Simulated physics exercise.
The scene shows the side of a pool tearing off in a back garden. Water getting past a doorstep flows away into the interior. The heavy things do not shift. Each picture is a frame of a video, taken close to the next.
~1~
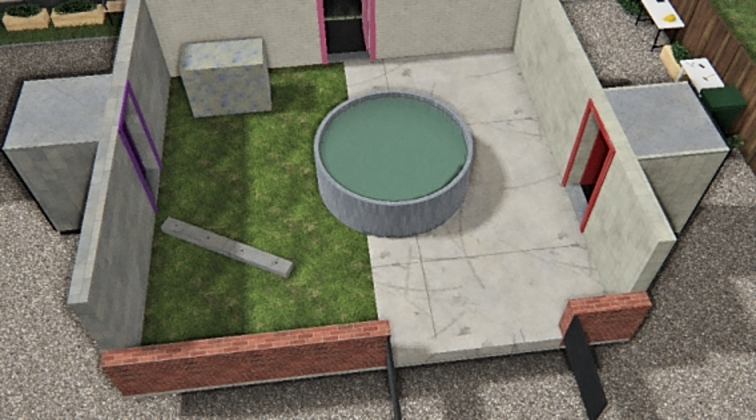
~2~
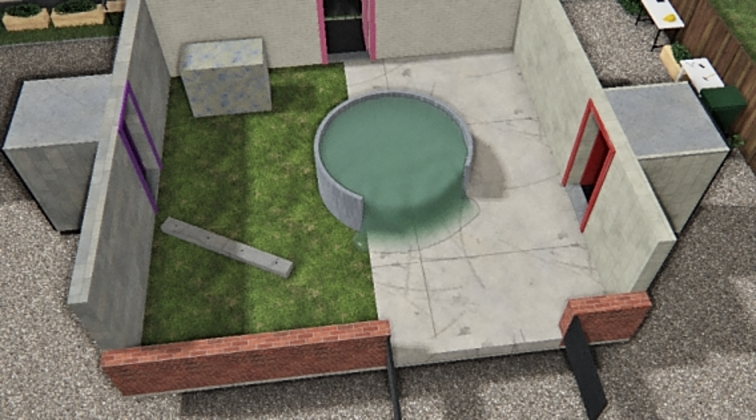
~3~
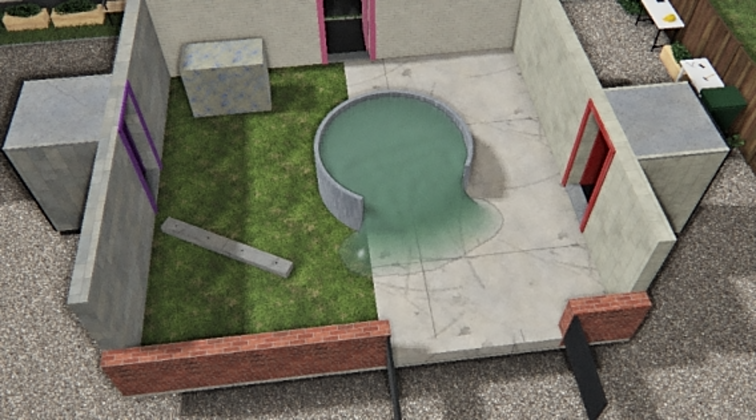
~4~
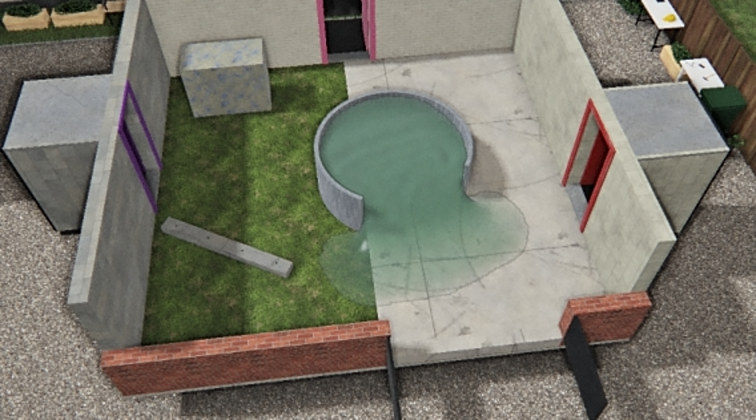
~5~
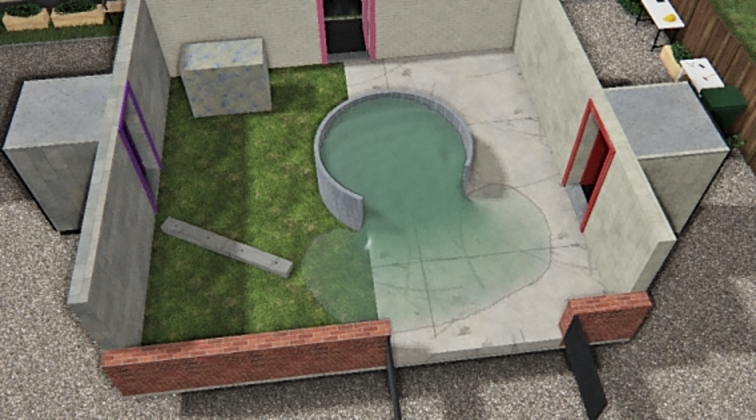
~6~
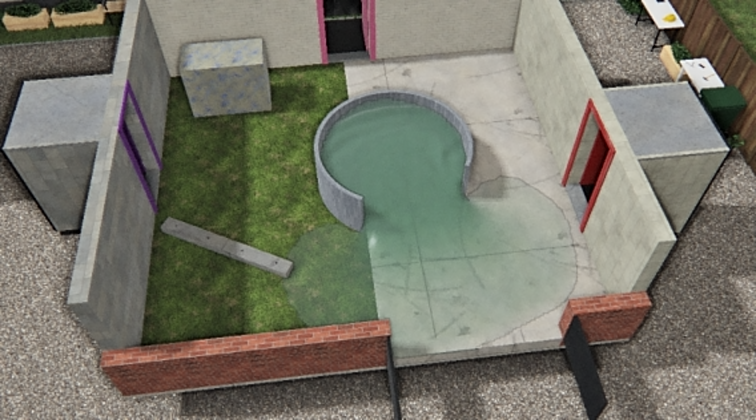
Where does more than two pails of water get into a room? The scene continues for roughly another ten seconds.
At the end, I predict the red door will remain at two buckets or below; I predict the purple door will remain at two buckets or below; I predict the pink door will remain at two buckets or below.
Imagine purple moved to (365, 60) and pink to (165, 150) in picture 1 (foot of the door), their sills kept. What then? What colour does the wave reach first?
My pick is the red-painted one.
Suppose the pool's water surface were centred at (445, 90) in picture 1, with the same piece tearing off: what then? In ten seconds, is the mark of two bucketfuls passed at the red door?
Taking them in turn: The red door overshoots the limit.
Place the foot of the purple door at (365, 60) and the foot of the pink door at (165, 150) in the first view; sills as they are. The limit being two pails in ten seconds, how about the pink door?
Result - the pink one stays within limits.
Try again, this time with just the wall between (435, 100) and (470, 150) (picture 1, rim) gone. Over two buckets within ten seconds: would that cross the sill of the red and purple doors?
The red one goes past it, the purple one goes past it.
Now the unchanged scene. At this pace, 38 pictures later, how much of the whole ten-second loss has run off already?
My figure: 85 percent.
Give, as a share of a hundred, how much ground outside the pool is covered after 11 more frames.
I'd guess some 30 per cent.
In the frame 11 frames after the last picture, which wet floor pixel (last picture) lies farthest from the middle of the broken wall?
I'd say around (176, 368).
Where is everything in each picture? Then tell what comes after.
In the first picture, still water in the pool at (393, 146).
In the second picture, the front is at (359, 244), out from the gap at (423, 221).
In the third picture, the front is at (345, 254), out from the gap at (423, 222).
In the fourth picture, the front is at (337, 283), out from the gap at (422, 223).
In the fifth picture, water pours out at (422, 224) and has run to a hidden place.
In the sixth picture, water pours out at (422, 224) and has run to a hidden place.
A moment on, water covers 30 % of the floor; the red door under two buckets in, the purple door not reached, the pink door not reached.
Next, water covers 30 % of the floor; the red door under two buckets in, the purple door not reached, the pink door not reached.
Then, water covers 40 % of the floor; the red door under two buckets in, the purple door not reached, the pink door not reached.
Later, water covers 65 % of the floor; the red door under two buckets in, the purple door wet at the sill, nothing in, the pink door not reached.
In the end, water covers 80 % of the floor; the red door under two buckets in, the purple door wet at the sill, nothing in, the pink door wet at the sill, nothing in.
